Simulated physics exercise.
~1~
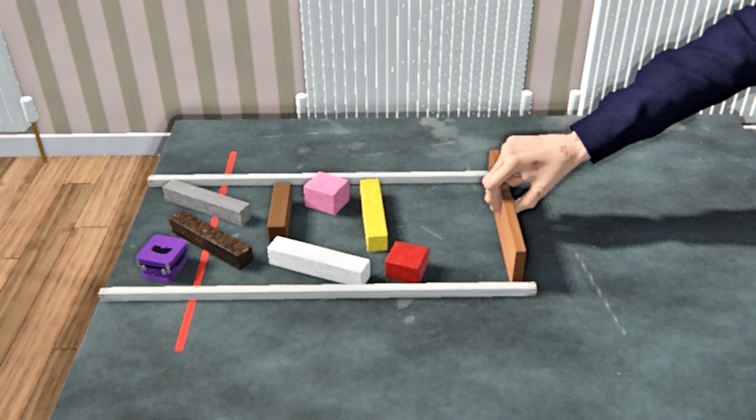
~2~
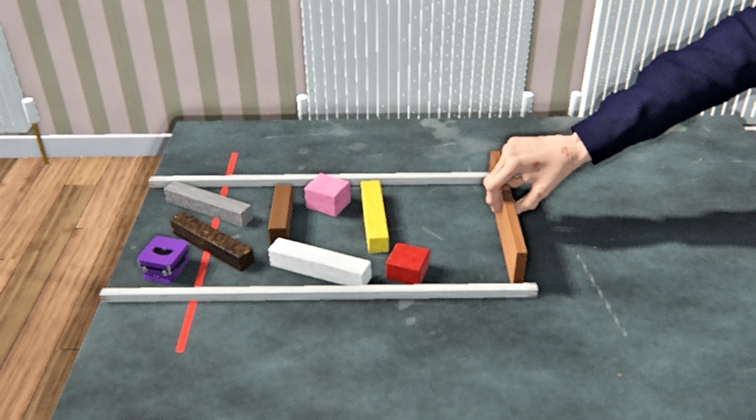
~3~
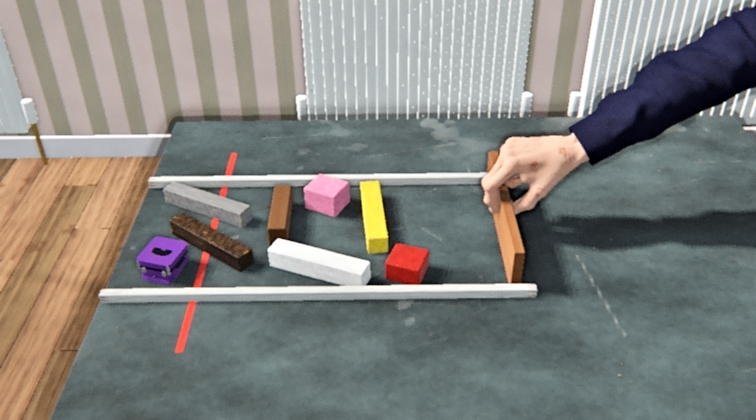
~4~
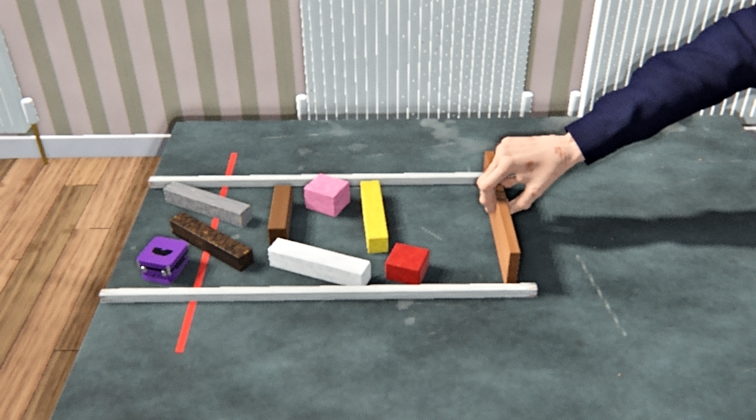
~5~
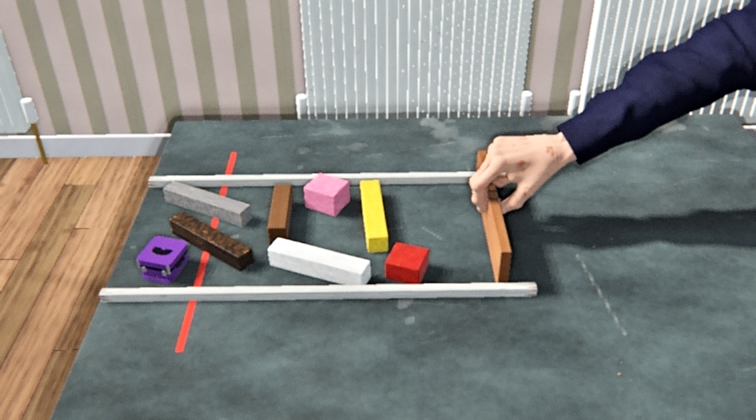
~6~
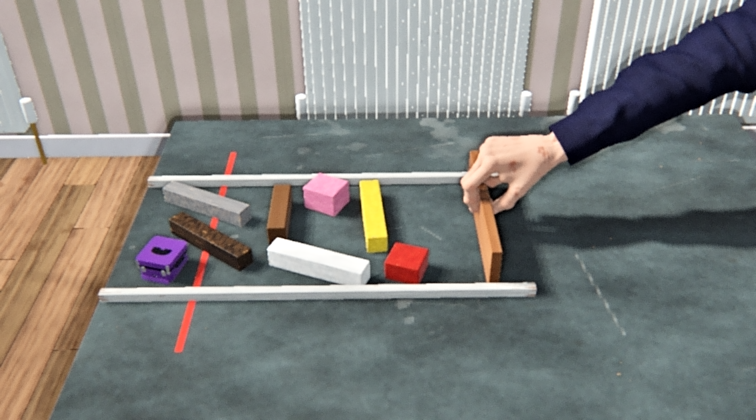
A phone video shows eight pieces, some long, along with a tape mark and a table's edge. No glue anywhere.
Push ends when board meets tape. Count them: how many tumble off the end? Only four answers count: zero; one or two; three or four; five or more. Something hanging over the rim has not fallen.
Expect a tiny handful, one or two, to go down.
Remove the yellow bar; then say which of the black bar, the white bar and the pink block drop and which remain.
Well, the black bar topples off, the white bar is left in place and the pink block is left in place.
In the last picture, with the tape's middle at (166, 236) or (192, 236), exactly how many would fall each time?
The floor gets 5 the first time and 4 the second.
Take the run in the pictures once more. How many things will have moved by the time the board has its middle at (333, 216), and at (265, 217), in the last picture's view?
I get 6 at the one place and 8 at the other.
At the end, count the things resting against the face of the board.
The count comes out at 2.
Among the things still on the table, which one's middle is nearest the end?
That would be the grey bar.
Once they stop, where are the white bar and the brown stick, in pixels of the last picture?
Final centres, in order: Near (135, 255), near (162, 221).
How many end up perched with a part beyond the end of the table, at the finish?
The number is 3.
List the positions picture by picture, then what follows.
In the first picture, purple case (164, 259); grey bar (207, 202); black bar (211, 239); board (505, 213); tape (211, 235).
In the second picture, grey bar (208, 203); yellow bar (374, 215).
In the third picture, black bar (211, 241); brown stick (281, 215).
In the fourth picture, purple case (164, 260); white bar (319, 264).
In the fifth picture, grey bar (207, 203); red block (407, 264).
In the sixth picture, purple case (164, 260); grey bar (206, 203); black bar (210, 240); board (484, 214); tape (210, 235).
Soon after, none off yet; purple case at rest near (164, 260); grey bar at rest near (206, 203); black bar at rest near (210, 240).
Then, none off yet; purple case at rest near (161, 260); grey bar moved a little near (194, 207); black bar moved about its own width near (150, 218).
At rest, the number that fall off is one or two; fallen, black bar.
